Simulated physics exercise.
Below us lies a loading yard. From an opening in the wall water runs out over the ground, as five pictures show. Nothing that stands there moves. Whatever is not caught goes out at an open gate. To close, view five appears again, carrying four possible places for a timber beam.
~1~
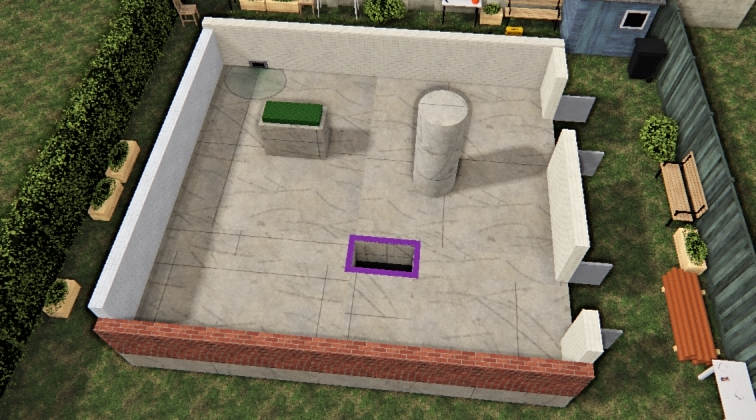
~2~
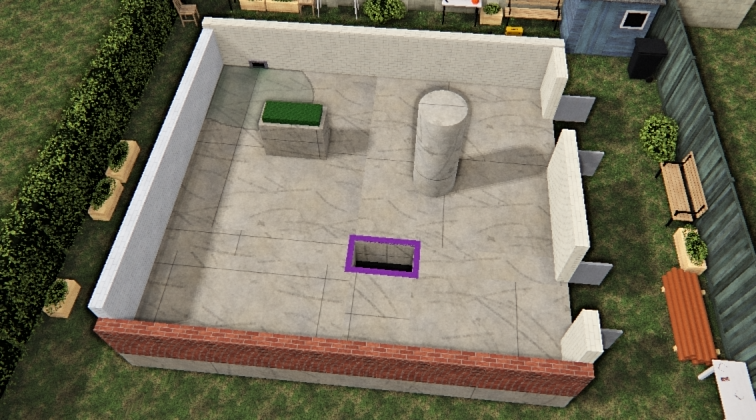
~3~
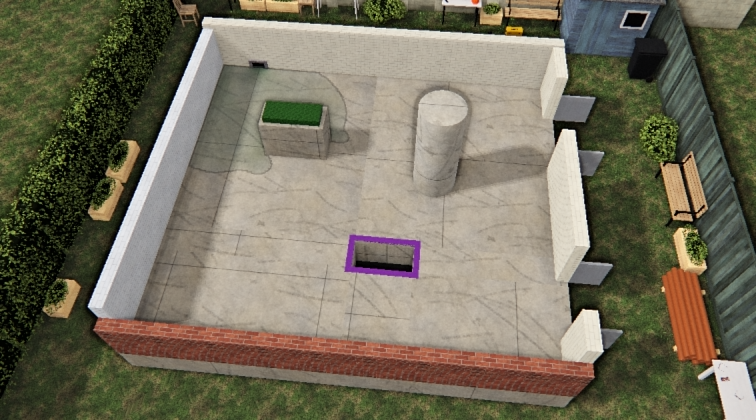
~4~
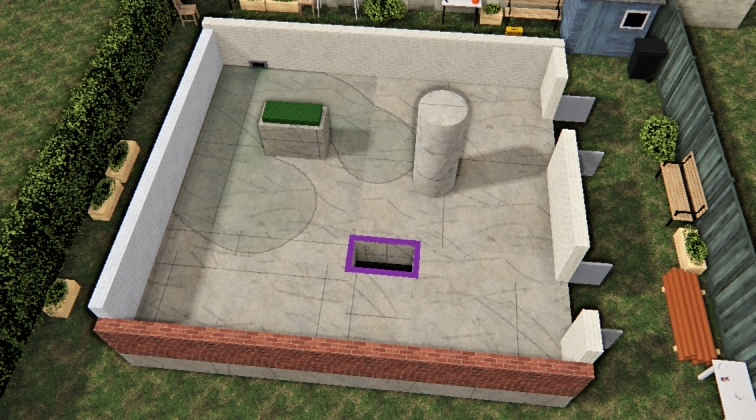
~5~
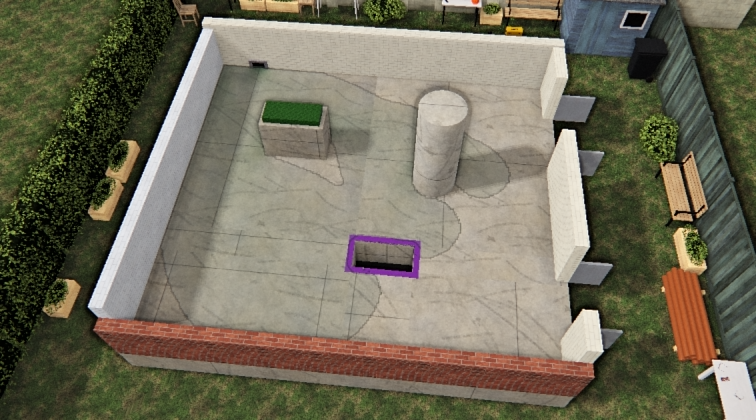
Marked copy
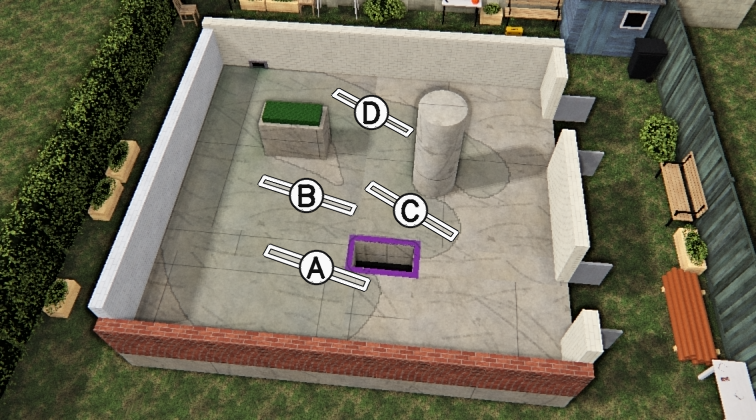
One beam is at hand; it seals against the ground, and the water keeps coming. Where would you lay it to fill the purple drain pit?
A is best.
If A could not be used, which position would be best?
D.
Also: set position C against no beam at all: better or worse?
Worse.
On the marked copy, A from (267, 250) to (366, 284); B from (262, 180) to (353, 209); C from (370, 186) to (453, 235); D from (336, 92) to (409, 132).
If A is chosen, about 35 % of the stream runs into the purple drain pit, about 63 % out by the gates.
If B is chosen, about 15 % of the stream runs into the purple drain pit, about 82 % out by the gates.
If C is chosen, about 14 % of the stream runs into the purple drain pit, about 83 % out by the gates.
If D is chosen, about 21 % of the stream runs into the purple drain pit, about 76 % out by the gates.
